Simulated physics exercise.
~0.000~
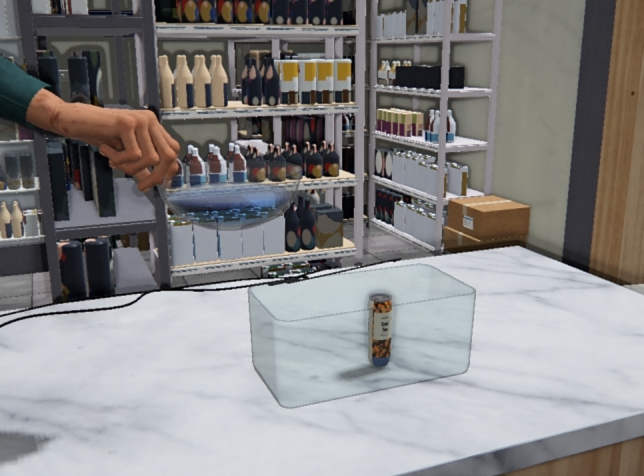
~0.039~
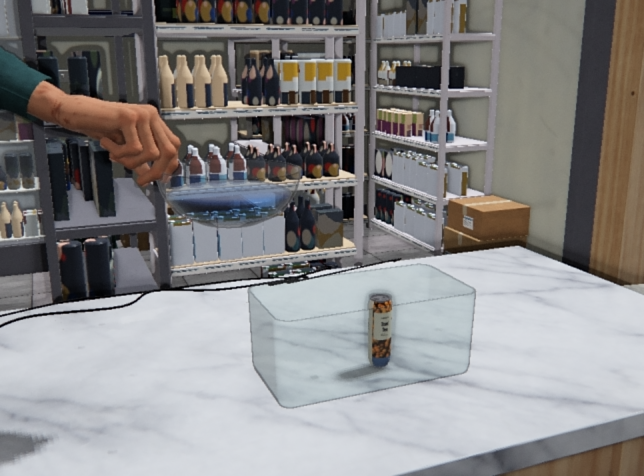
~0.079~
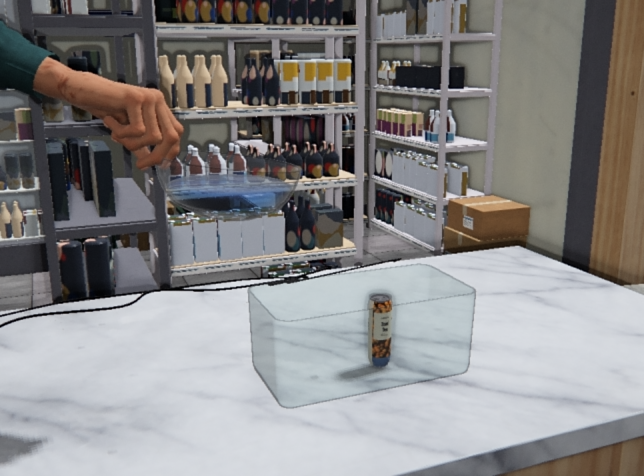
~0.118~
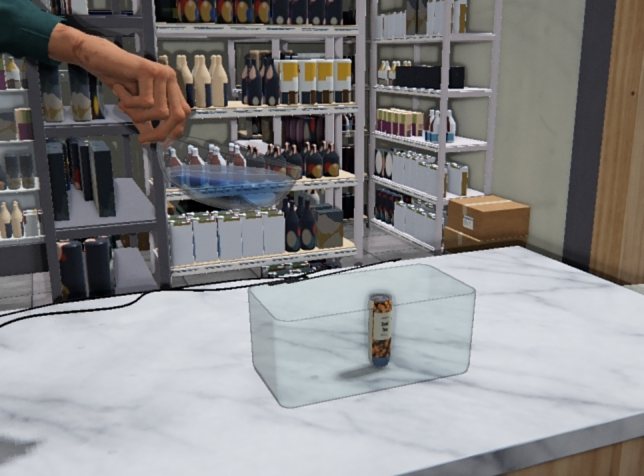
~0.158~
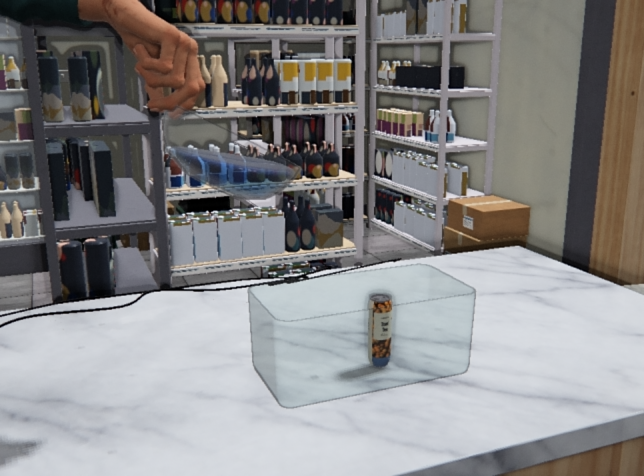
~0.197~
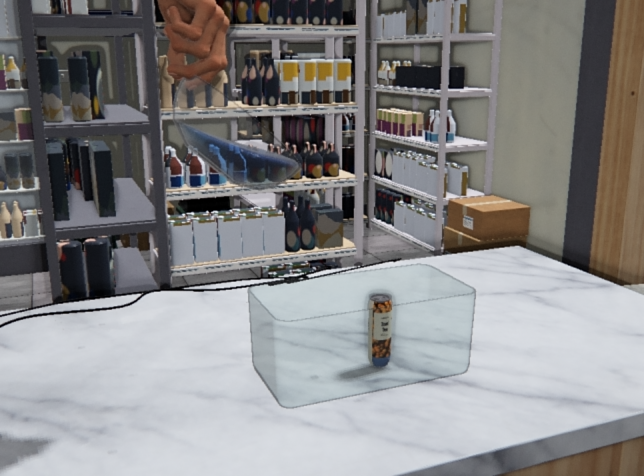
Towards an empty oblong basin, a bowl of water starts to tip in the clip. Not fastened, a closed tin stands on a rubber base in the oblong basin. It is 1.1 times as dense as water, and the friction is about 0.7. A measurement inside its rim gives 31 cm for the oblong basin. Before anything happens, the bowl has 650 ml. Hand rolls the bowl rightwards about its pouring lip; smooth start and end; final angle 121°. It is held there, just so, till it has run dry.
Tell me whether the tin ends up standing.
It's bound to withstand the flow.
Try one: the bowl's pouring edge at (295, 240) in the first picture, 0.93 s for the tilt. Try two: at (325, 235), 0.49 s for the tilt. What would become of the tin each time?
Run one: It tumbles. Run two: It does not tip.
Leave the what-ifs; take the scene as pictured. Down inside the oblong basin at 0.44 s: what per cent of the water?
Some 1 per cent.
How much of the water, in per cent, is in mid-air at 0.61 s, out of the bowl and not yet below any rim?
Near 4 percent.
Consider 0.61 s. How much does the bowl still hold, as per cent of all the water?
Close to 0 percent of the whole amount.
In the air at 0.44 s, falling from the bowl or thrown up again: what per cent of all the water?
Roughly 88 percent.
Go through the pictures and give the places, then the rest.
The first picture shows tilt 0°; pouring edge (296, 167); surface from (166, 198) to (288, 188); the oblong basin's rim runs from (261, 305) to (451, 278); the tin's top is at (380, 301).
The second picture shows tilt 2°; pouring edge (296, 167); surface from (165, 196) to (288, 187).
The third picture shows tilt 8°; pouring edge (296, 168); surface from (165, 187) to (288, 182).
The fourth picture shows tilt 17°; pouring edge (295, 168); surface from (166, 172) to (288, 175).
The fifth picture shows tilt 29°; pouring edge (295, 168); surface from (169, 149) to (287, 166).
The sixth picture shows tilt 42°; pouring edge (294, 168); surface from (177, 123) to (283, 155); 1 per cent is over the edge.
By 0.44 s the tilt is 117° and 11 per cent is still to pour; the tin stands where it began.
By 0.61 s the tilt is 121° and 0 per cent is still to pour; the tin stands where it began.
By 0.79 s the tilt is 121° and 0 per cent is still to pour; the tin stands where it began.
By 0.99 s the tilt is 121° and 0 per cent is still to pour; the tin stands where it began.
At rest the tin stands where it began.
